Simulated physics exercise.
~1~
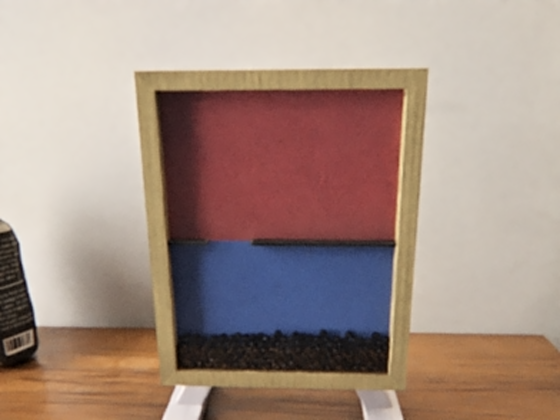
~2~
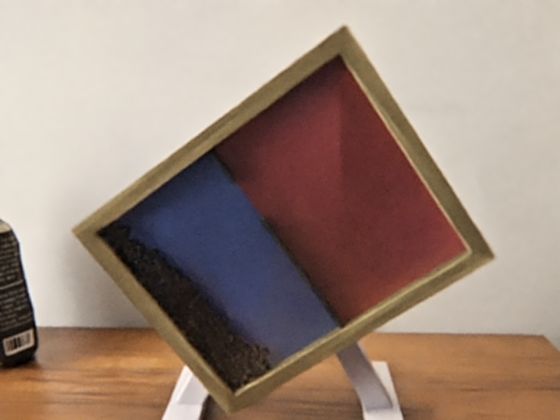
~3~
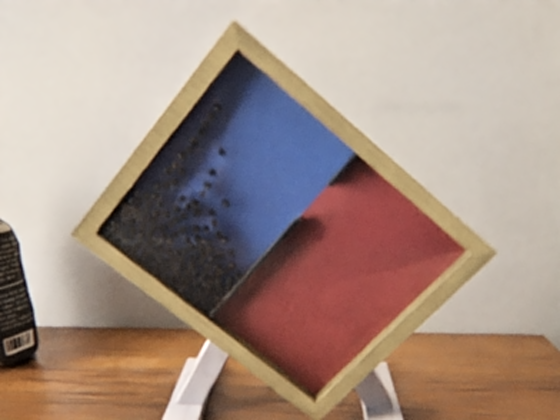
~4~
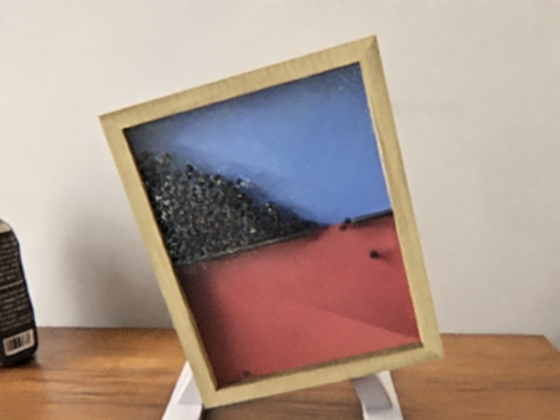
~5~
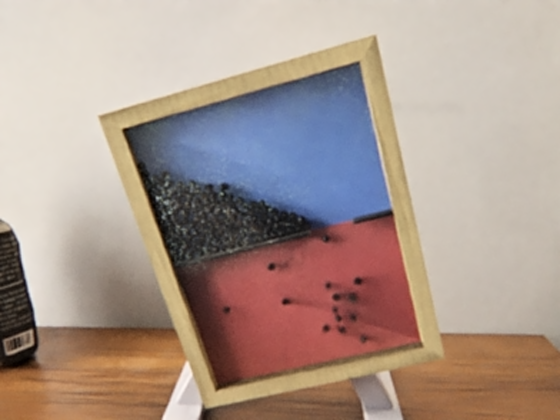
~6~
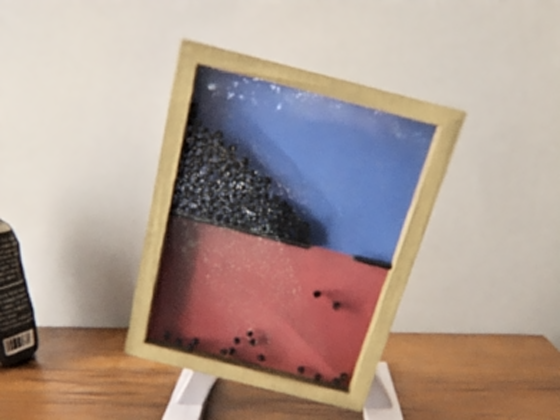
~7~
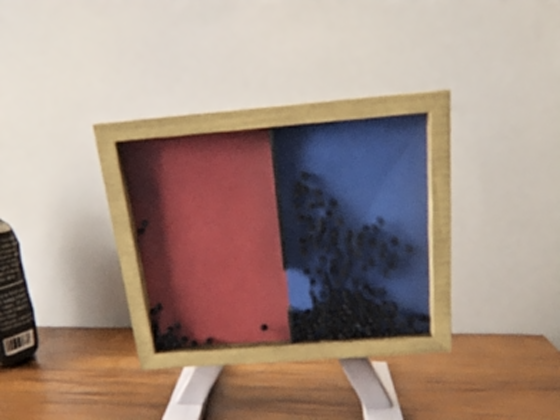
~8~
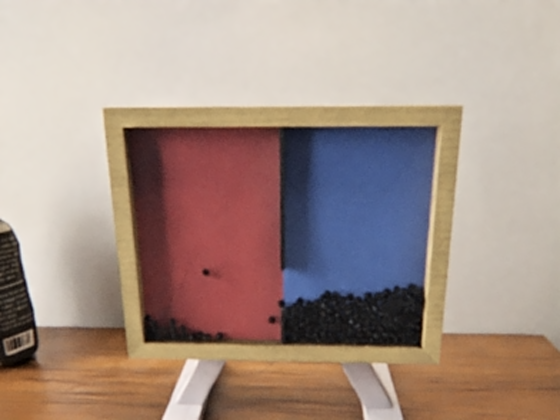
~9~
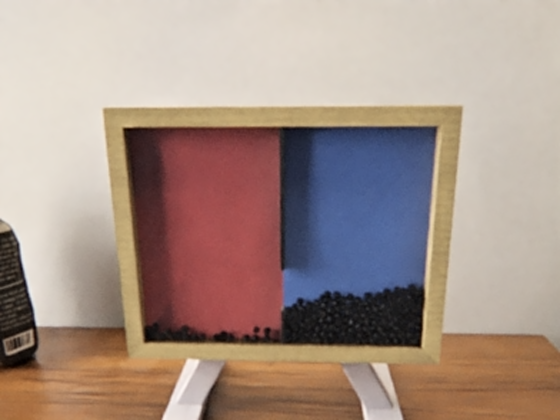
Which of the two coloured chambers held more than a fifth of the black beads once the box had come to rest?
Only the blue chamber did, with most of the beads heaped along its bottom. The red chamber had just a thin scattering, which was less than a fifth of them.
